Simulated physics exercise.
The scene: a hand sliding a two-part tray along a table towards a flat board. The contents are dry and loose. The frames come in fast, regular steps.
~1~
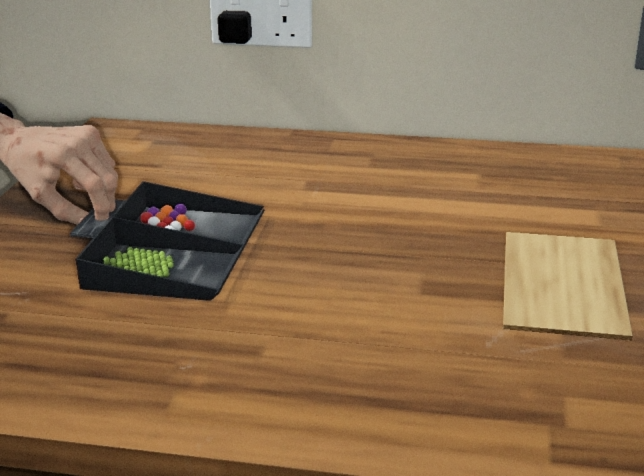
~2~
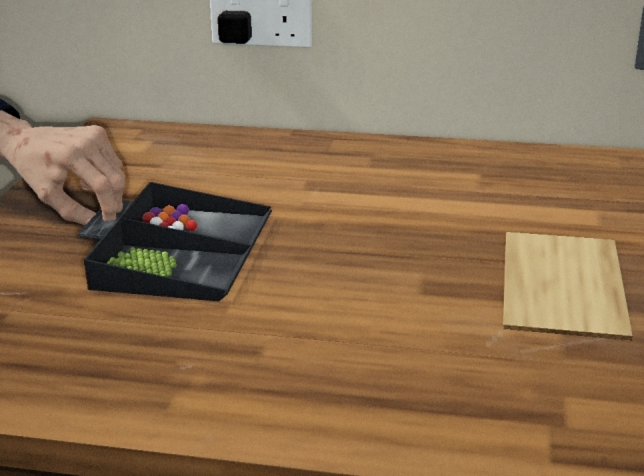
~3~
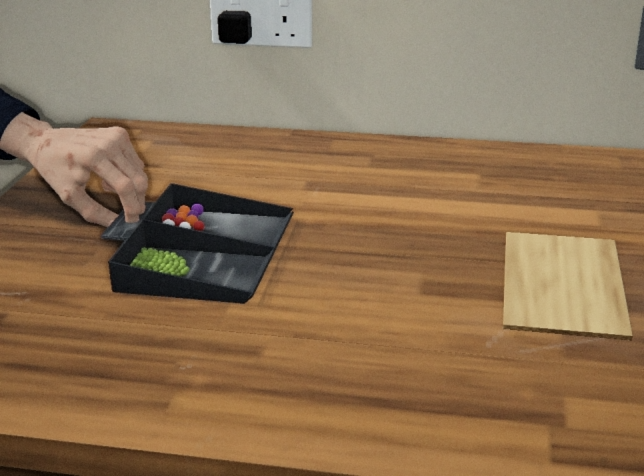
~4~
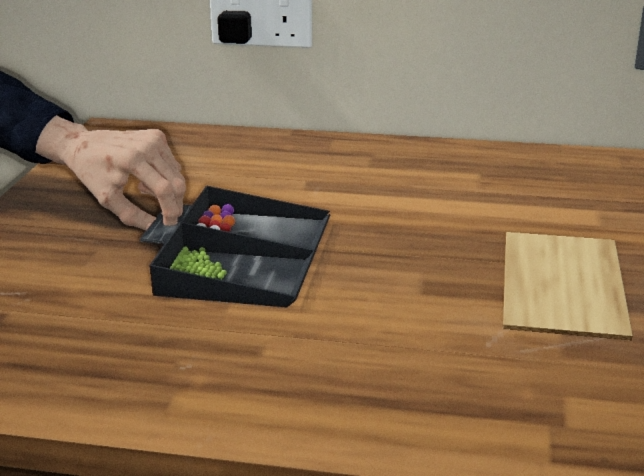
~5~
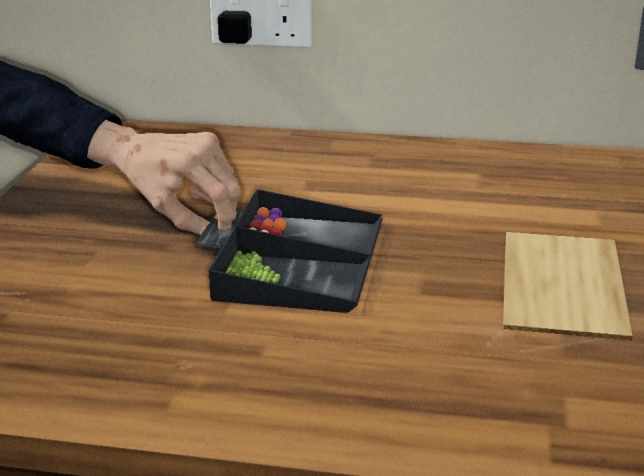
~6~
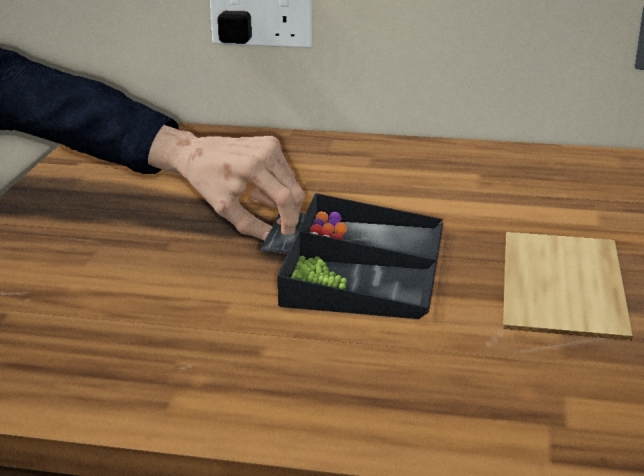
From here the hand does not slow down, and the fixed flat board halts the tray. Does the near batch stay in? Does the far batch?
In the end the near batch partly spills out, and the far batch partly spills out.
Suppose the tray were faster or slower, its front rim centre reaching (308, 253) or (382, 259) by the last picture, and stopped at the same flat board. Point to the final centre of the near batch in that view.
At about (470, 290), and at (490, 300).
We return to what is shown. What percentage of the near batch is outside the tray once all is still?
Close to 50 per cent.
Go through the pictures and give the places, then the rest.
The first picture shows front rim at (243, 248), at rest; flat board at (565, 303); near batch at (139, 267), many dried peas; far batch at (168, 222), a few glass marbles.
The second picture shows front rim at (251, 248), hardly any of the way covered; far batch at (170, 222).
The third picture shows front rim at (275, 250), a small part of the way covered; near batch at (155, 269).
The fourth picture shows front rim at (314, 253), about a quarter of the way covered; far batch at (215, 226).
The fifth picture shows front rim at (370, 258), about half of the way covered; near batch at (244, 277).
The sixth picture shows front rim at (436, 263), most of the way covered; flat board at (565, 303); near batch at (310, 282); far batch at (327, 235).
Then, 0.04 s past the last view, tray still sliding, front rim near (481, 267); near batch all inside; far batch all inside.
Then, 0.17 s past the last view, tray stopped at the flat board; near batch about a quarter out of the tray; far batch about a quarter out of the tray.
Then, 0.38 s past the last view, tray stopped at the flat board; near batch about half out of the tray; far batch about two thirds out of the tray.
Finally, tray stopped at the flat board; near batch about half out of the tray; far batch about two thirds out of the tray.
